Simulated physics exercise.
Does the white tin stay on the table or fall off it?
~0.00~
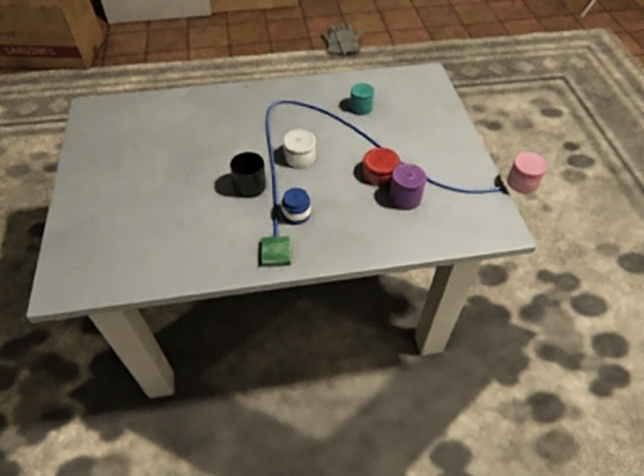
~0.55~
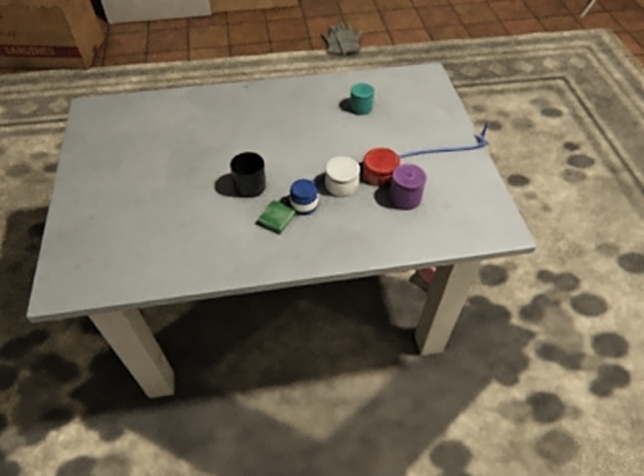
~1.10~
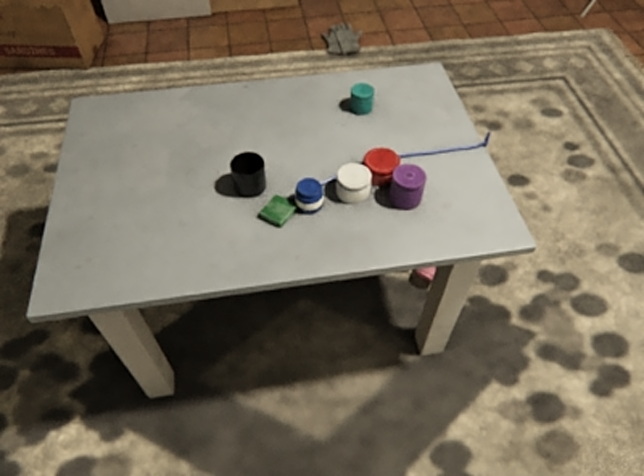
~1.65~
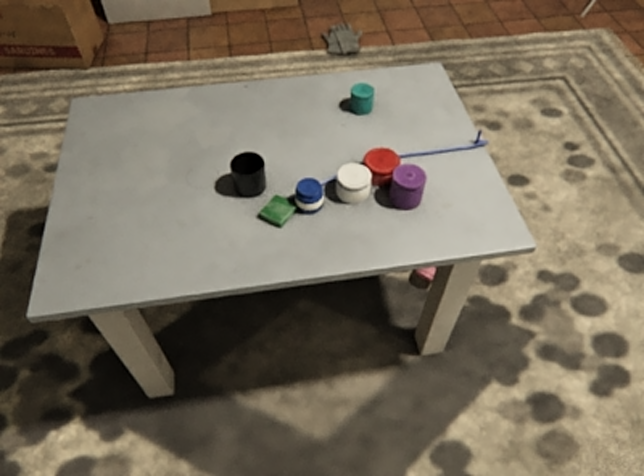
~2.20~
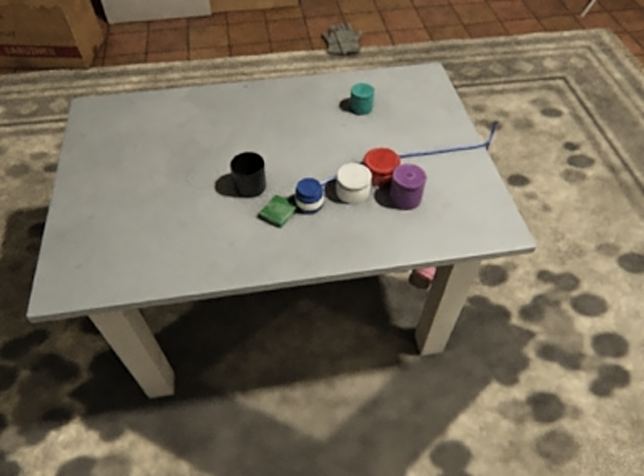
The white tin stays on the table. It slides to the right and comes to rest beside the red and purple tubs.
